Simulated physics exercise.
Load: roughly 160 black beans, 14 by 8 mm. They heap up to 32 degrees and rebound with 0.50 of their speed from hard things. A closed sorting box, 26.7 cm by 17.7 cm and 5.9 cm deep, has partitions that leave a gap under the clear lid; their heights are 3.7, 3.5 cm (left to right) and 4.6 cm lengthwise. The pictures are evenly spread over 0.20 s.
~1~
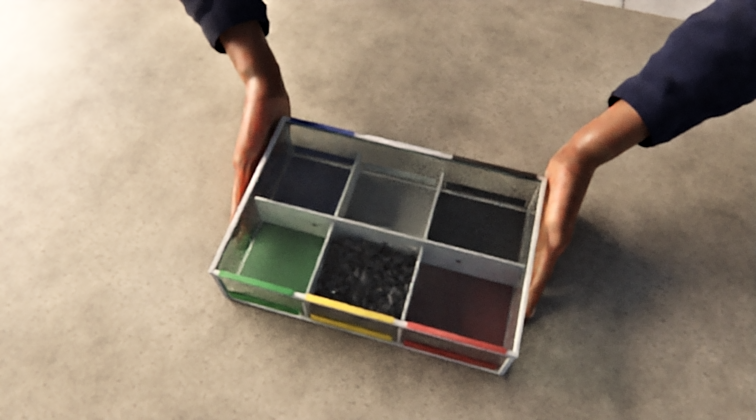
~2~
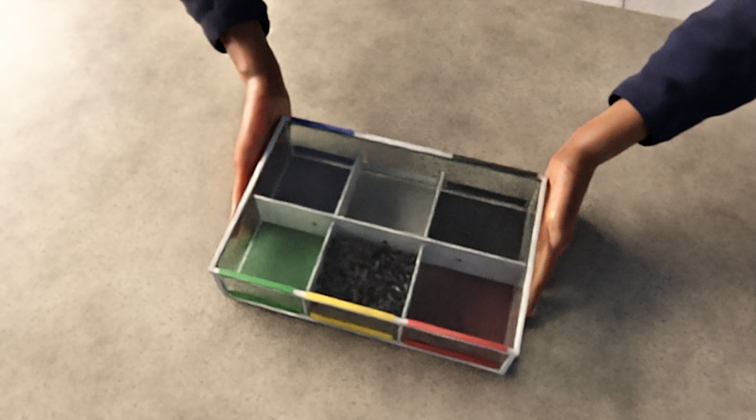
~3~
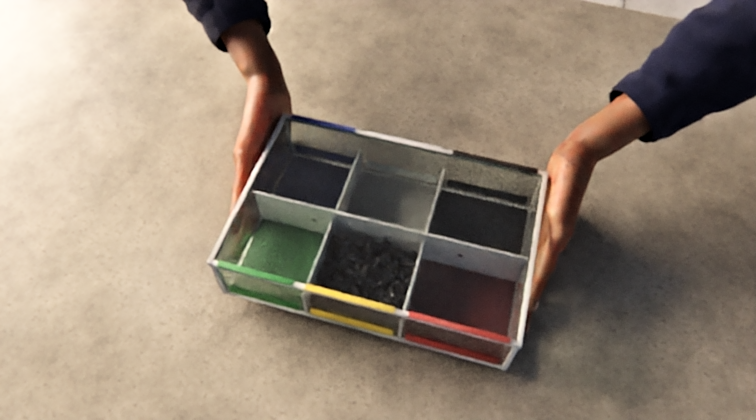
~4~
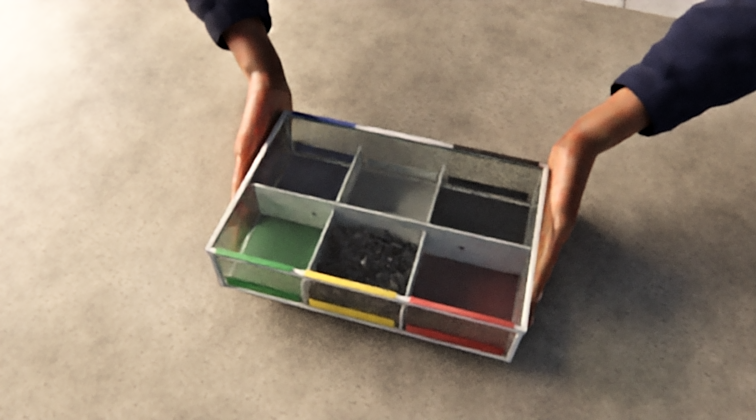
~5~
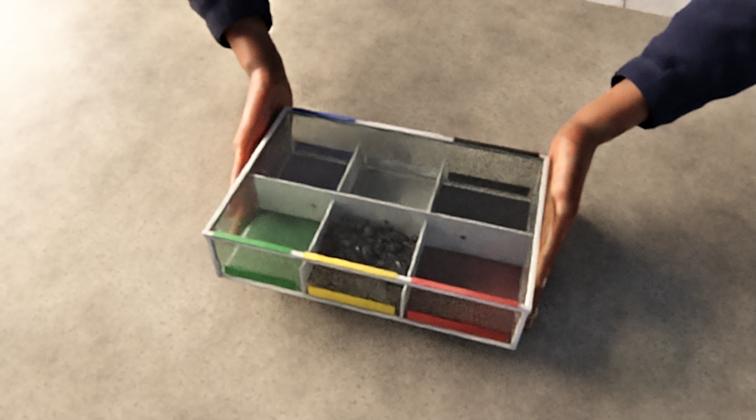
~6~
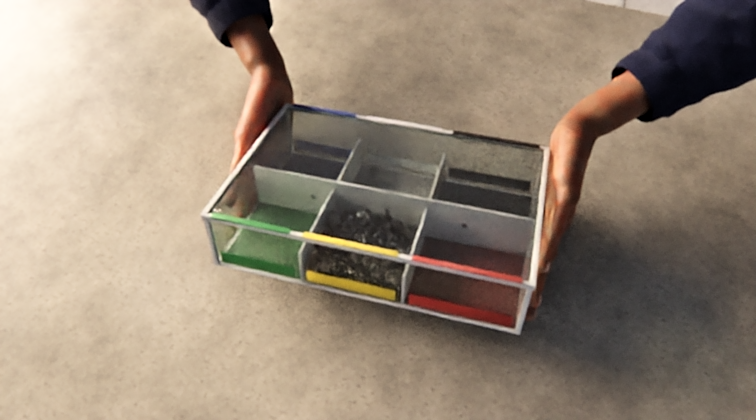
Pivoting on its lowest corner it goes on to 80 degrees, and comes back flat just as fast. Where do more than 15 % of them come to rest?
Red: No, blue: No, green: No, yellow: Yes, white: No, black: No.
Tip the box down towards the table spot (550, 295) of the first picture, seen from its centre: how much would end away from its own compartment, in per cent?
Some 55 per cent.
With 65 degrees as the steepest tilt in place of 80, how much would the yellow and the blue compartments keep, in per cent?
Yellow 85; blue 5.
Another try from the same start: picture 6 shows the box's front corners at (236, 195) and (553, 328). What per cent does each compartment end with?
Red 30, blue 0, green 0, yellow 55, white 5, black 15.
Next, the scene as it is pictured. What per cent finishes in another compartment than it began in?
Some 15 per cent.
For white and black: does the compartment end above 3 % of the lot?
White yes, black no.
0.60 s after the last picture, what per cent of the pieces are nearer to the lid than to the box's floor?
Roughly 40 per cent.
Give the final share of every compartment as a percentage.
Red 0, blue 5, green 5, yellow 85, white 10, black 0.
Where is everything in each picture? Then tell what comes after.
Box tilt 0 degrees, front corners at (215, 271) and (513, 353); yellow 100 %, in the first frame.
Box tilt 1 degrees, front corners at (215, 269) and (514, 350), in the second frame.
Box tilt 3 degrees, front corners at (214, 261) and (517, 342), lowest corner left back, in the third frame.
Box tilt 8 degrees, front corners at (212, 249) and (521, 327), lowest corner left back, in the fourth frame.
Box tilt 13 degrees, front corners at (209, 233) and (526, 307), lowest corner left back, in the fifth frame.
Box tilt 18 degrees, front corners at (207, 215) and (530, 284), lowest corner left back; yellow 100 %, in the sixth frame.
Then, 0.60 s after the last picture, tilt 79 degrees; yellow 95 %.
Then, 1.00 s after the last picture, tilt 34 degrees; blue 5 %, green 5 %, yellow 85 %, white 5 %.
Then, 1.49 s after the last picture, tilt 0 degrees; blue 5 %, green 5 %, yellow 85 %, white 10 %.
In the end, red 0 %, blue 5 %, green 5 %, yellow 85 %, white 10 %, black 0 %.
